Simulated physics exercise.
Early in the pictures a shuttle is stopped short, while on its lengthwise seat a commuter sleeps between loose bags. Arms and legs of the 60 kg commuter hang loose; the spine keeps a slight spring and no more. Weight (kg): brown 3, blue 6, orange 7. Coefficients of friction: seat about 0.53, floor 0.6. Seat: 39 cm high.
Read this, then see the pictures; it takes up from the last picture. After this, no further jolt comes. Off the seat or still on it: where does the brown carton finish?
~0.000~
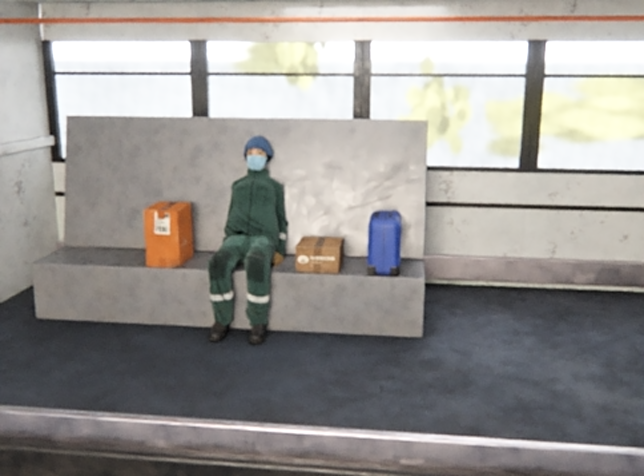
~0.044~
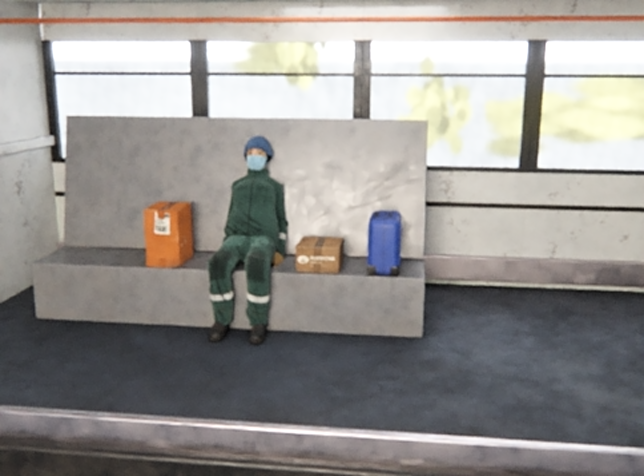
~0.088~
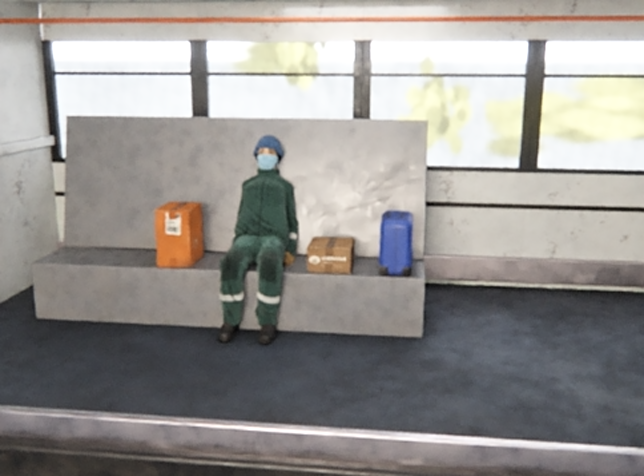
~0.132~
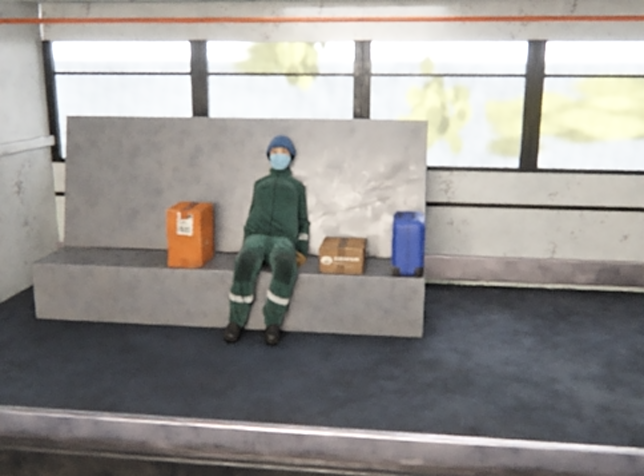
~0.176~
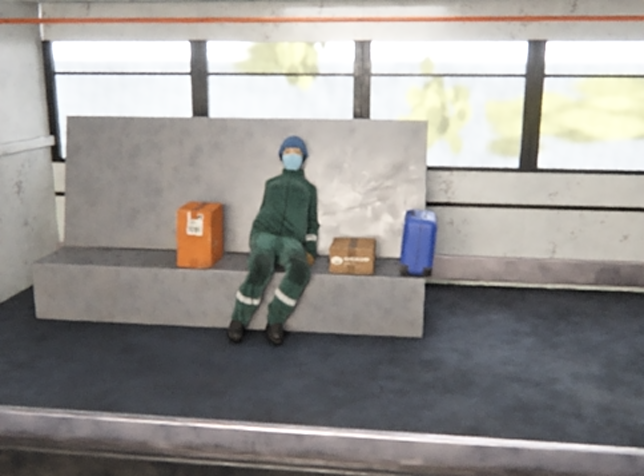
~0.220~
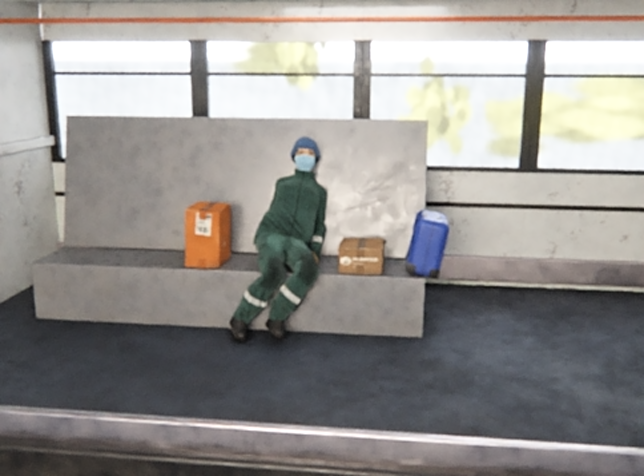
Still on it.
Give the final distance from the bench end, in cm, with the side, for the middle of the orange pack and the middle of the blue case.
Orange pack 130 short, blue case 40 past.
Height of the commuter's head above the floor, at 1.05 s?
50 cm.
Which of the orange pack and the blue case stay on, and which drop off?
Orange pack remains in place, blue case falls away.
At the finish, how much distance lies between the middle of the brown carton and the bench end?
Short side, near 30 cm.
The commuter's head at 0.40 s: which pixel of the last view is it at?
(360, 176).
After 0.40 s the brown carton is 28 cm short of the bench end, tilted 0°, near (381, 257) in the last picture's view.
After 0.65 s the brown carton is 28 cm short of the bench end, tilted 0°, near (381, 258) in the last picture's view.
After 1.05 s the brown carton is 28 cm short of the bench end, tilted 0°, near (381, 259) in the last picture's view.
Final state at 1.5 s, brown carton stays on; blue case drops off; orange pack stays on; commuter's hips keep to the seat.
